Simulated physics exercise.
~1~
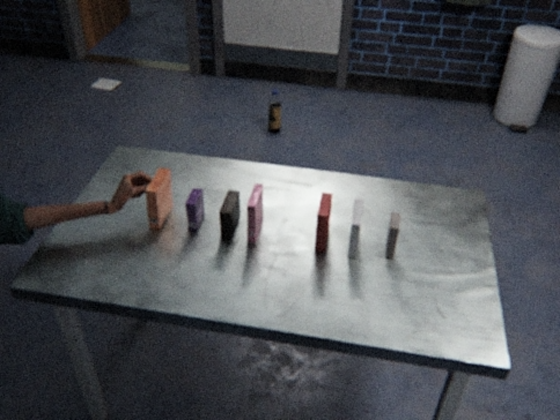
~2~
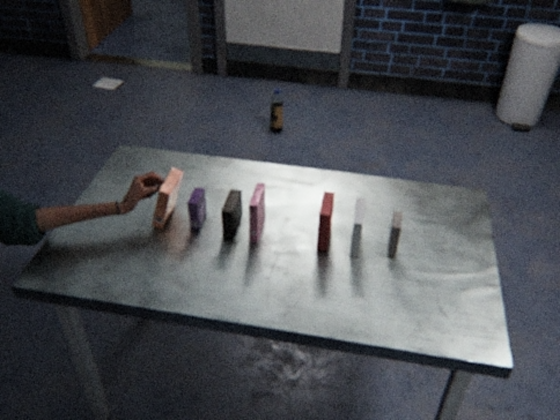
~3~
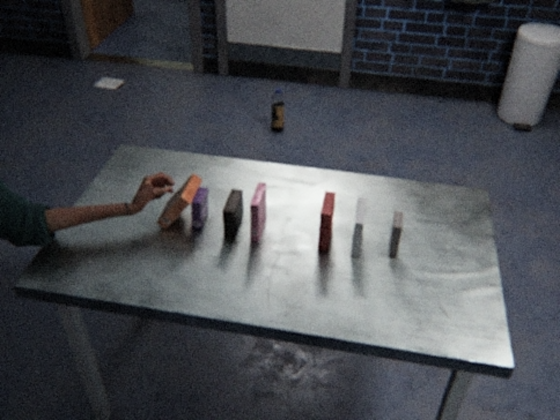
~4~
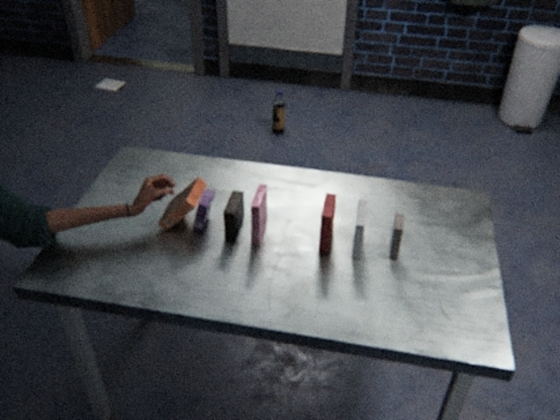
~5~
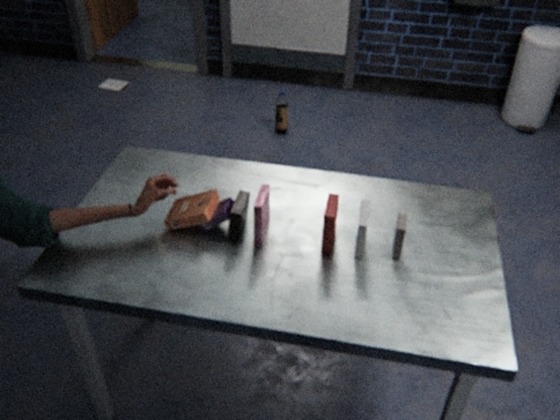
A hand tips an orange packet rightward into a purple one, which topples against a leaning black block, others standing.
